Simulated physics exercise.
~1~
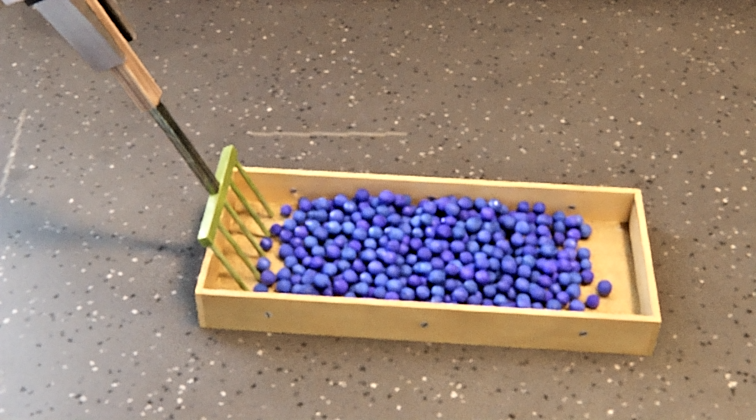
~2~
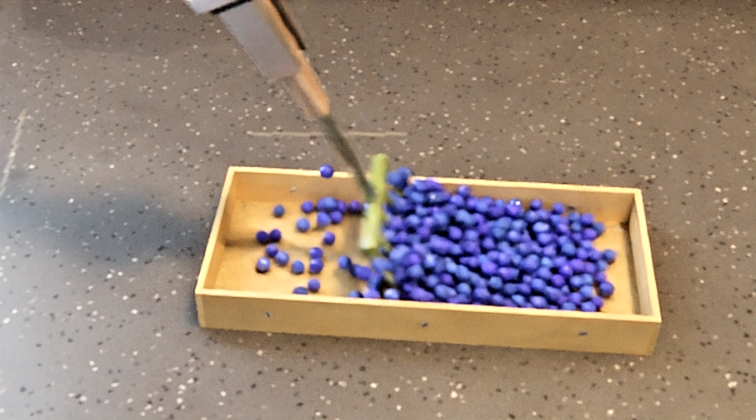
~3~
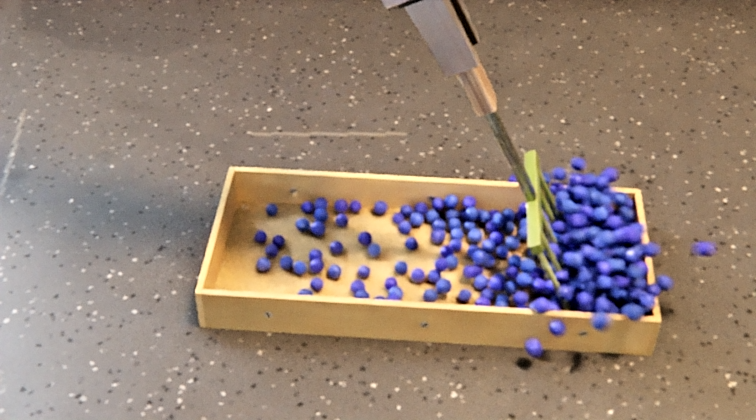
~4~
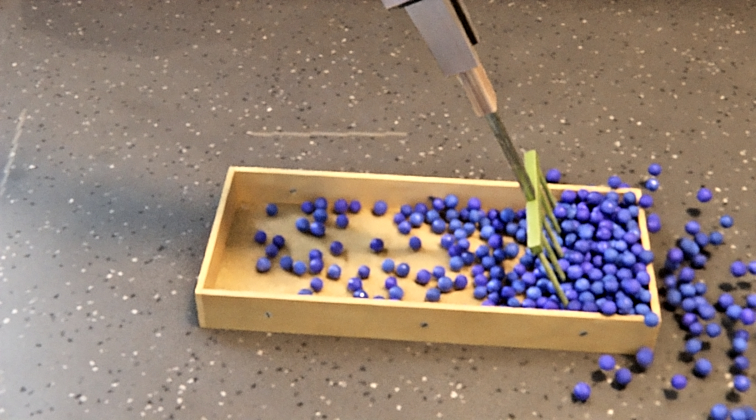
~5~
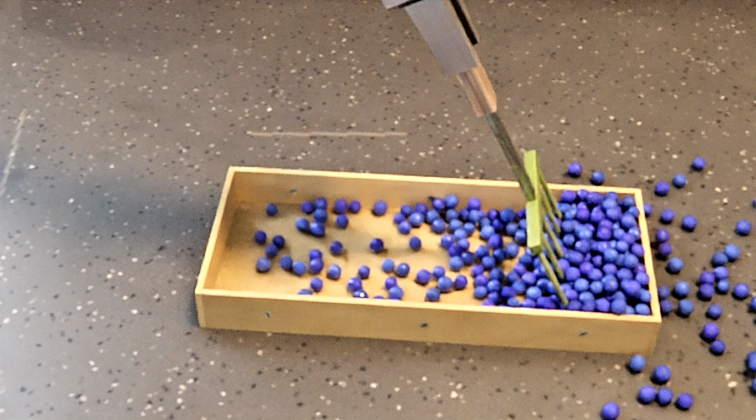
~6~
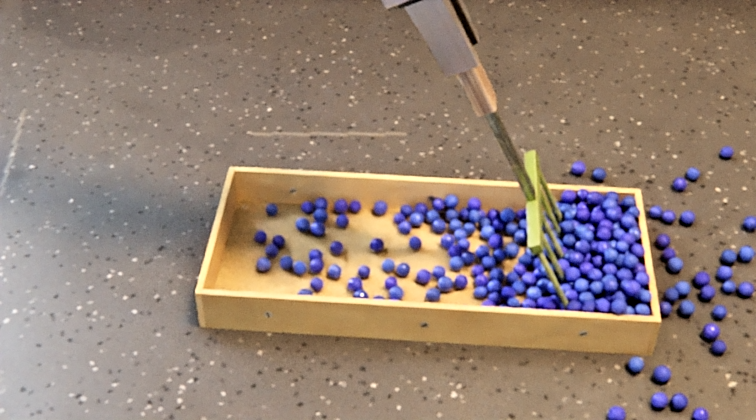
A robot arm reaches in from the top left, holding a green rake at the left end of a long, shallow wooden tray, seen from above at an angle on a speckled grey floor. Blue and purple beads cover most of the tray. The rake sweeps right, pushing the beads into a heap and leaving a thin scatter behind it. Near the right end it stops, and beads surge over the edges and spill outside. They roll and spread across the floor to the right, while most stay in the tray, packed around the still rake.
